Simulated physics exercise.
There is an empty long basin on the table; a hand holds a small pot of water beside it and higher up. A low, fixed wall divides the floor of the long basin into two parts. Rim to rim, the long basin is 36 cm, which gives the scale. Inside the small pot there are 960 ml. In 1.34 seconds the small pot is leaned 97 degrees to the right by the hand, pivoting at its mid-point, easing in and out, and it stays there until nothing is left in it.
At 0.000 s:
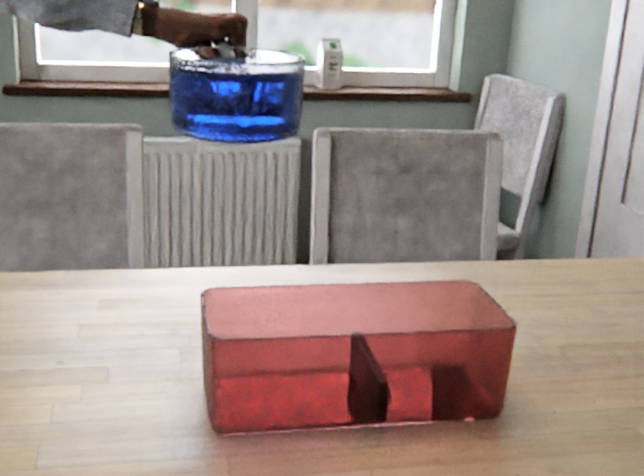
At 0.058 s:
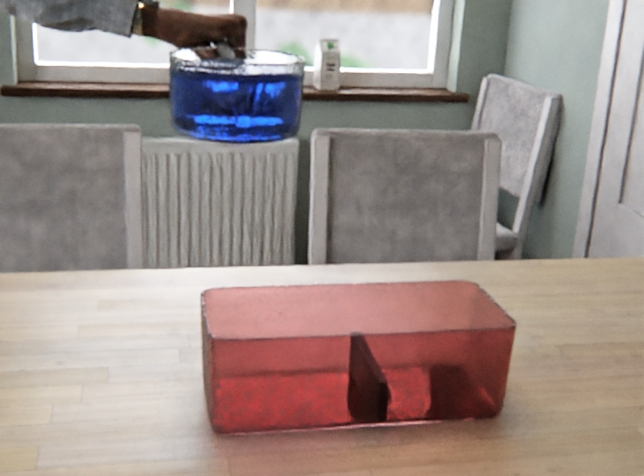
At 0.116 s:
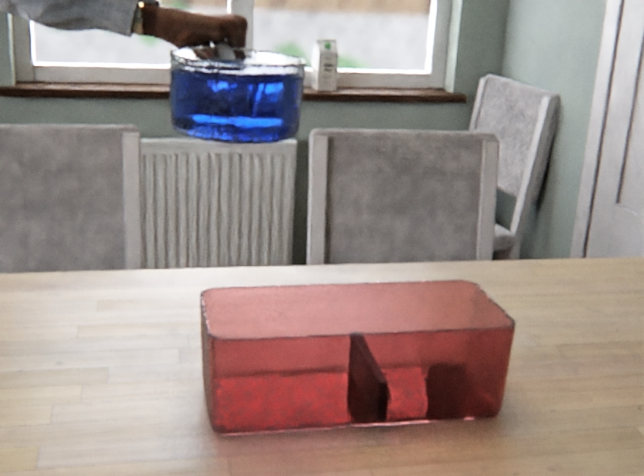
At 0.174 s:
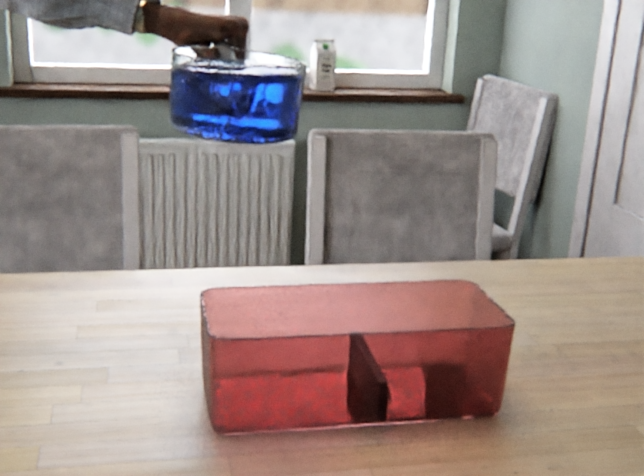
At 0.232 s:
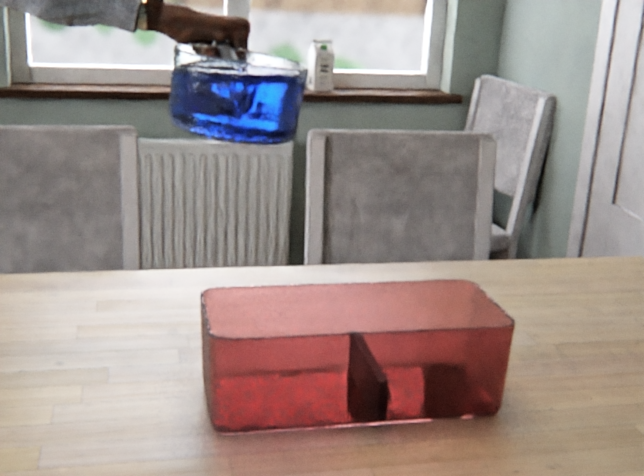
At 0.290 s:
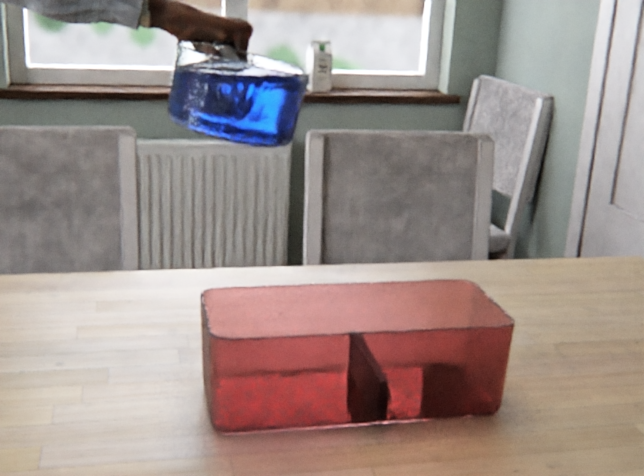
A hand slowly tilts a pot of blue water rightward above and behind a red basin.
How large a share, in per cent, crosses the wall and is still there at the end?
A share of about 56 per cent.
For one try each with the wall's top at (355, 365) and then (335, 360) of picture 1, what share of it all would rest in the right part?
Respectively close to 65 and 85 %.
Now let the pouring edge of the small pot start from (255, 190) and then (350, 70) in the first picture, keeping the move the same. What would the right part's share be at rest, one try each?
Respectively 5 and 90 %.
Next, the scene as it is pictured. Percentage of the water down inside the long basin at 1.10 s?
About 62 %.
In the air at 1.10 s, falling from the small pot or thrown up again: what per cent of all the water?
Near 22 in a hundred.
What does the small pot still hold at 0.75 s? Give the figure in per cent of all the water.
Some 64 per cent.
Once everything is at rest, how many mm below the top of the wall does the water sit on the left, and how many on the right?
Close to 38 mm left and close to 28 mm right.
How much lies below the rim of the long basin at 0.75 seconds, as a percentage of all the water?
At that time the basin holds about 6 per cent of the liquid.
After 0.75 s the tilt is 58° and 64 per cent is still to pour, 4 is left of the wall and 2 right of it.
After 1.10 s the tilt is 89° and 17 per cent is still to pour, 12 is left of the wall and 49 right of it.
After 1.45 s the tilt is 97° and 2 per cent is still to pour, 36 is left of the wall and 56 right of it.
After 1.84 s the tilt is 97° and 0 per cent is still to pour, 41 is left of the wall and 56 right of it.
In the end 42 per cent lies left of the wall, 56 right of it and 2 outside.
